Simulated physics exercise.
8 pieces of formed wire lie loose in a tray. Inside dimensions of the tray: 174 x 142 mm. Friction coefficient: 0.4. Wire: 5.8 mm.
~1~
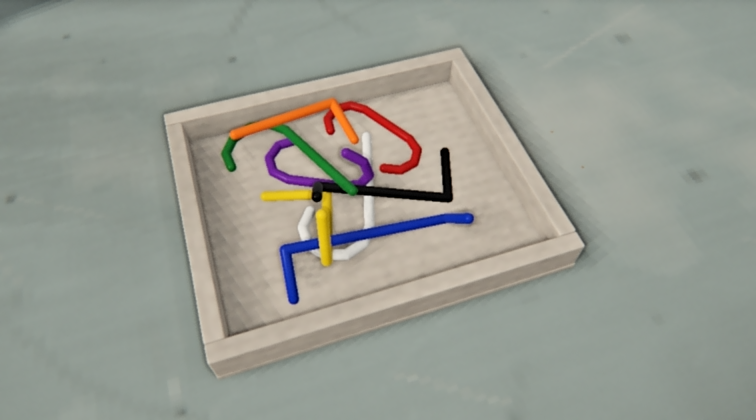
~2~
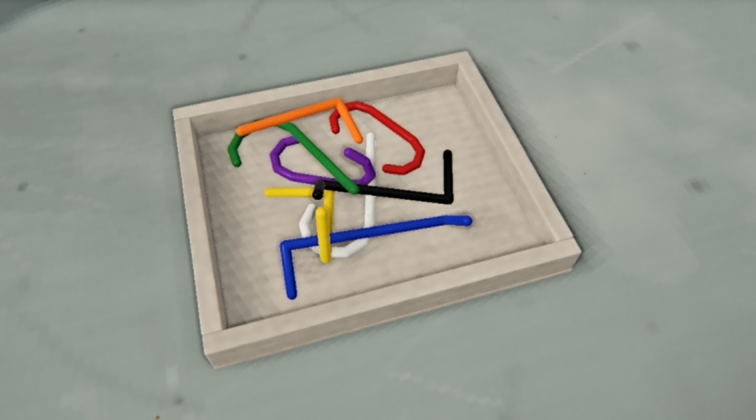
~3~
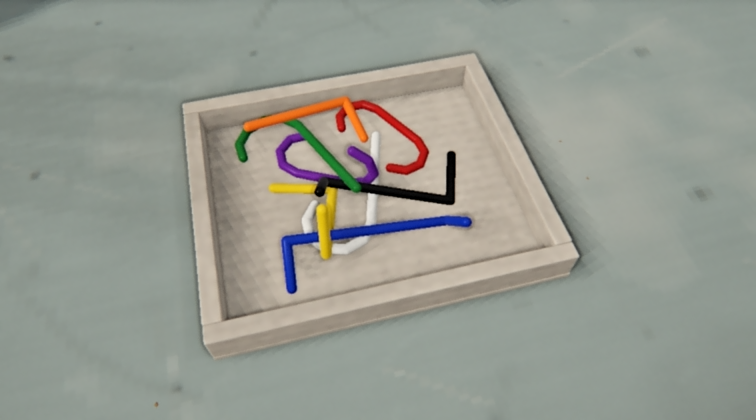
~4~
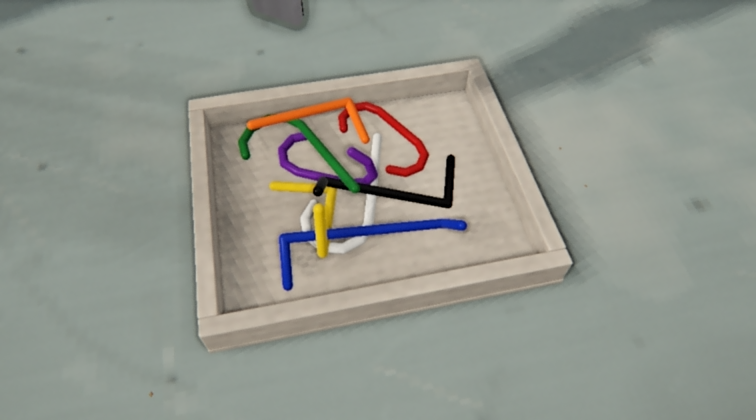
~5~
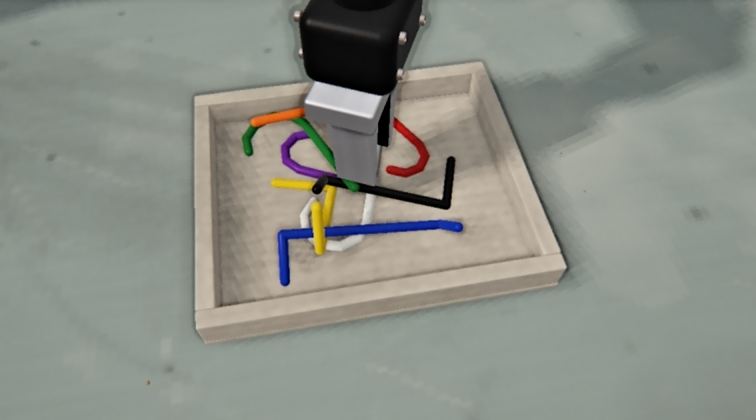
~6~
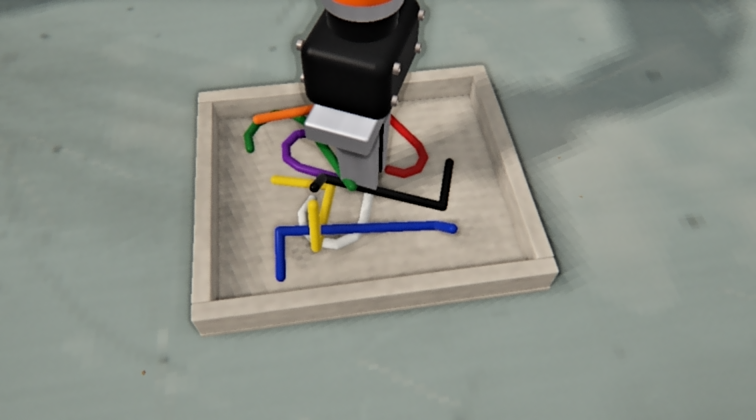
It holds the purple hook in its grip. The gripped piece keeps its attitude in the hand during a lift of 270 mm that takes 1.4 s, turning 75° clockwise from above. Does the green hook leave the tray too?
Elevated.
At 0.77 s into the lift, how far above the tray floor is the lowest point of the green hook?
Height: Approx. 120 mm.
Then, 0.42 s into the lift, lowest point more than 20 mm over the tray floor, purple hook 58 mm, green hook 24 mm.
Then, 0.77 s into the lift, lowest point more than 20 mm over the tray floor, purple hook 159 mm, green hook 125 mm.
Then, 1.40 s into the lift, lowest point more than 20 mm over the tray floor, purple hook 273 mm, green hook 239 mm.
At rest, hanging purple hook 273 mm, green hook 238 mm; the other 6 are down.
